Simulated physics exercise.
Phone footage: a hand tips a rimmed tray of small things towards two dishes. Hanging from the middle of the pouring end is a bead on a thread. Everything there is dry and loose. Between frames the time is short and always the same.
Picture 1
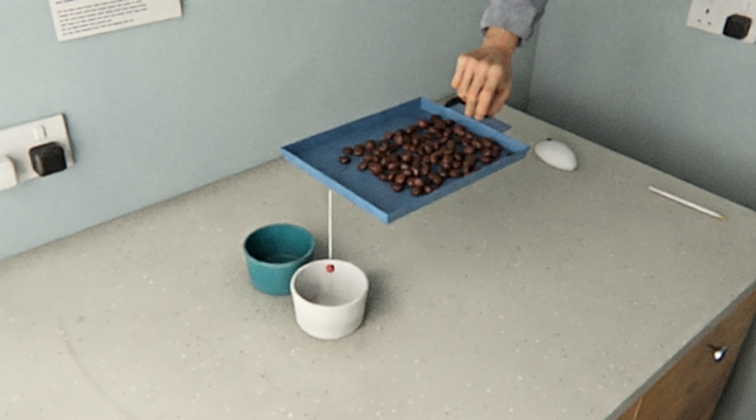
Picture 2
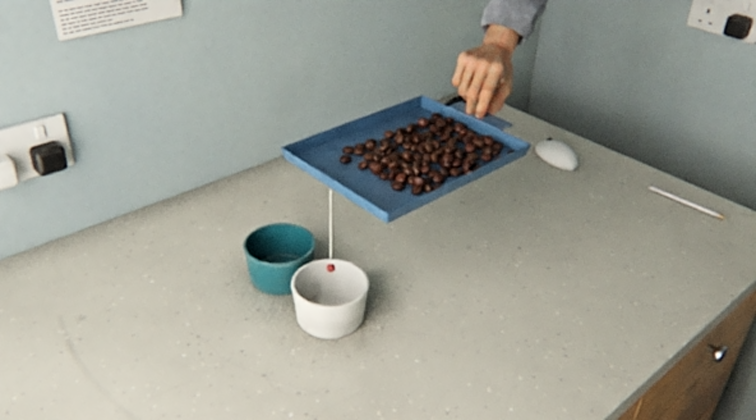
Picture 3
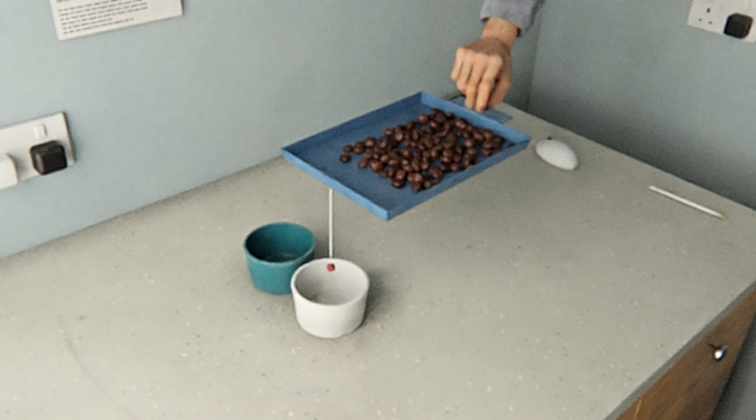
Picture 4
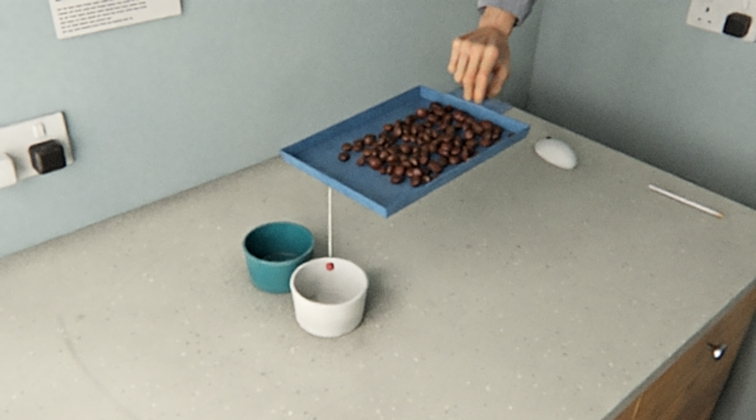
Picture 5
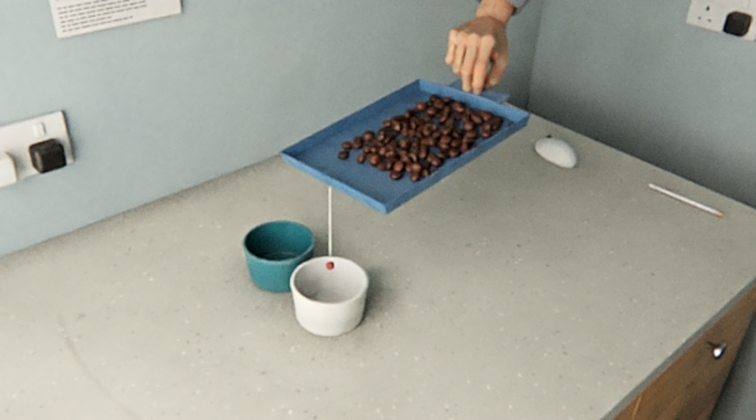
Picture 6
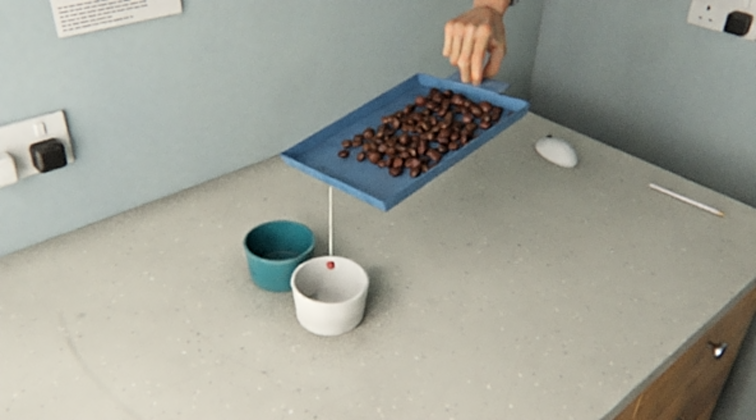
A hand slowly raised the far end of a blue tray of small brown chocolates above a teal dish and a white dish, while the red bead hanging from the tray barely moved.
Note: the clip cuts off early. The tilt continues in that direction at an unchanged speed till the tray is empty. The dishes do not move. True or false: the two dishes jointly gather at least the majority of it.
True, they gather the majority.
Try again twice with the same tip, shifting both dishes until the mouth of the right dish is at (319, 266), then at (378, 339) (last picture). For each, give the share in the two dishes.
First some 60, then 0 per cent.
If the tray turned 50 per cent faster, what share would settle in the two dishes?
That comes out at roughly 80 per cent.
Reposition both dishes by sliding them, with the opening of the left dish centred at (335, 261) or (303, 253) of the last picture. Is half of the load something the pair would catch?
The pair would catch the lesser share the first time and the greater share the second time.
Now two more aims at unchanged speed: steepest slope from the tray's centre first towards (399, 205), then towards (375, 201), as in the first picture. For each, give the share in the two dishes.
About 0 %, then 10 %.
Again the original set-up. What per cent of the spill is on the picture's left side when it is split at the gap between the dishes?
Estimate: Roughly 70 %.
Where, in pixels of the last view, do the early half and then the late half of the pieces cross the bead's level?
I'd say close to (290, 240) at first and close to (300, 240) later on.
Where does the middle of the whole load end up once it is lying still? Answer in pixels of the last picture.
The centre comes to rest close to (284, 270).
Soon after the last picture, tray tipped steeply; nearly all on the tray; a stray few outside both; a small part in the air.
A little later, tray tipped right over; about a quarter on the tray; a small part in the right dish; about half in the left dish; a small part outside both; about a quarter in the air.
Later still, tray tipped past a quarter turn; a small part in the right dish; most in the left dish; about a quarter outside both; a stray few in the air.
At rest, tray tipped past a quarter turn; a small part in the right dish; most in the left dish; about a quarter outside both; a stray few in the air.
